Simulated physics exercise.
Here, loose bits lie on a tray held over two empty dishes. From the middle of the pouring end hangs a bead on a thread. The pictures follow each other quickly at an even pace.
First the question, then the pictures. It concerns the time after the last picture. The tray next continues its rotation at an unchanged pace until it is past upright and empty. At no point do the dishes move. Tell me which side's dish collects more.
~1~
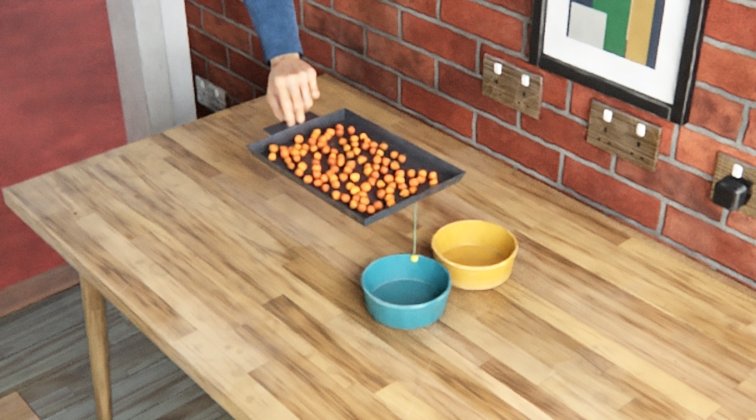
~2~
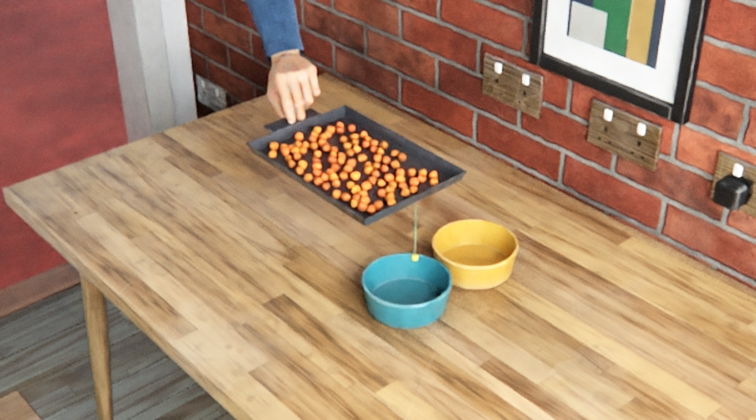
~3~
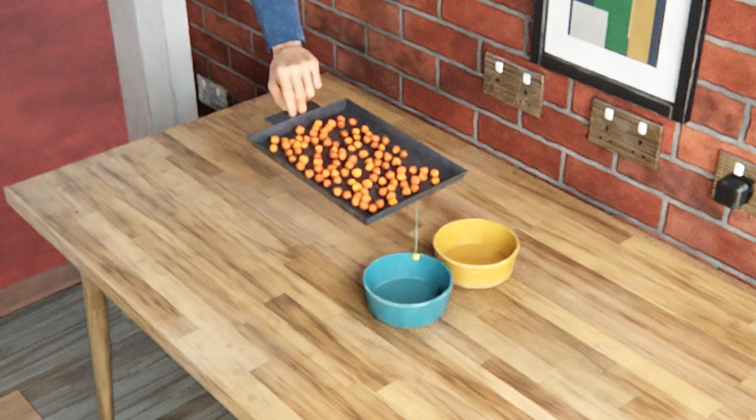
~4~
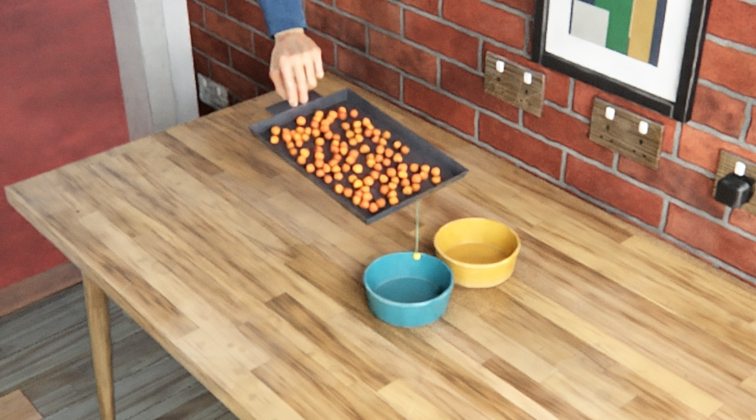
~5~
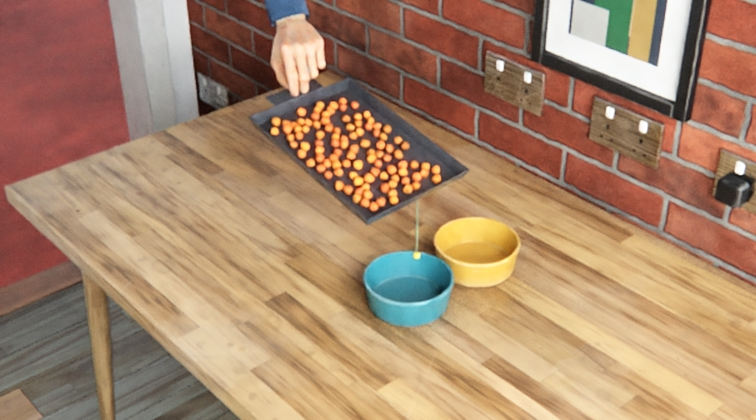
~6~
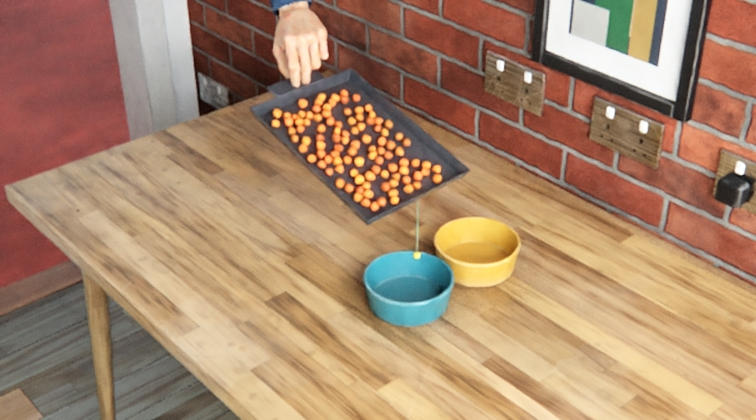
Greater load: Left.
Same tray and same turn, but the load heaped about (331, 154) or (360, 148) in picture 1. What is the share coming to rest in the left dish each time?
First about 50, then 60 per cent.
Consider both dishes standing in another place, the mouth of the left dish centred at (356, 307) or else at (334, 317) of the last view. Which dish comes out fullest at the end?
In the first try it's the right-side dish, and in the second it's the right-side dish.
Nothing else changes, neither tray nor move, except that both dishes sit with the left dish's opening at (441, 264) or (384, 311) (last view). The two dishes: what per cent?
In turn about 40 and about 90 percent.
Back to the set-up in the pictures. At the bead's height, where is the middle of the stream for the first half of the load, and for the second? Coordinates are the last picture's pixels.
Roughly at (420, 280) first, and then at (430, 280).
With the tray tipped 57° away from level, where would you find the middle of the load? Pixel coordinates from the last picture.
Close to (399, 178).
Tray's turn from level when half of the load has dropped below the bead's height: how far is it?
Reading: Some 100°.
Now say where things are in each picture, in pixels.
Corners of the pouring end (365, 216) and (460, 172), level; middle of the load (351, 165), coated peanuts; left dish (436, 310); right dish (504, 271); bead on its thread (414, 258), in the first picture.
Corners of the pouring end (365, 216) and (460, 171), level; middle of the load (351, 163), in the second picture.
Corners of the pouring end (366, 215) and (461, 170), tipped barely, level across its low end; middle of the load (352, 159), in the third picture.
Corners of the pouring end (368, 215) and (463, 170), tipped a little, level across its low end; middle of the load (353, 154), in the fourth picture.
Corners of the pouring end (368, 215) and (463, 169), tipped a little, level across its low end; middle of the load (354, 149), in the fifth picture.
Corners of the pouring end (369, 216) and (464, 169), tipped a little, level across its low end; middle of the load (355, 145); left dish (439, 307); right dish (507, 268), in the sixth picture.
Just after the last frame, tray tipped steeply; almost all on the tray; just a few in the air.
A moment on, tray tipped right over; roughly a third on the tray; about a tenth in the left dish; just a few in the right dish; about a tenth outside both; roughly a third in the air.
Further on, tray tipped past a quarter turn; roughly a third in the left dish; about a tenth in the right dish; roughly two thirds outside both.
When it is over, tray tipped past a quarter turn; roughly a third in the left dish; about a tenth in the right dish; roughly two thirds outside both.
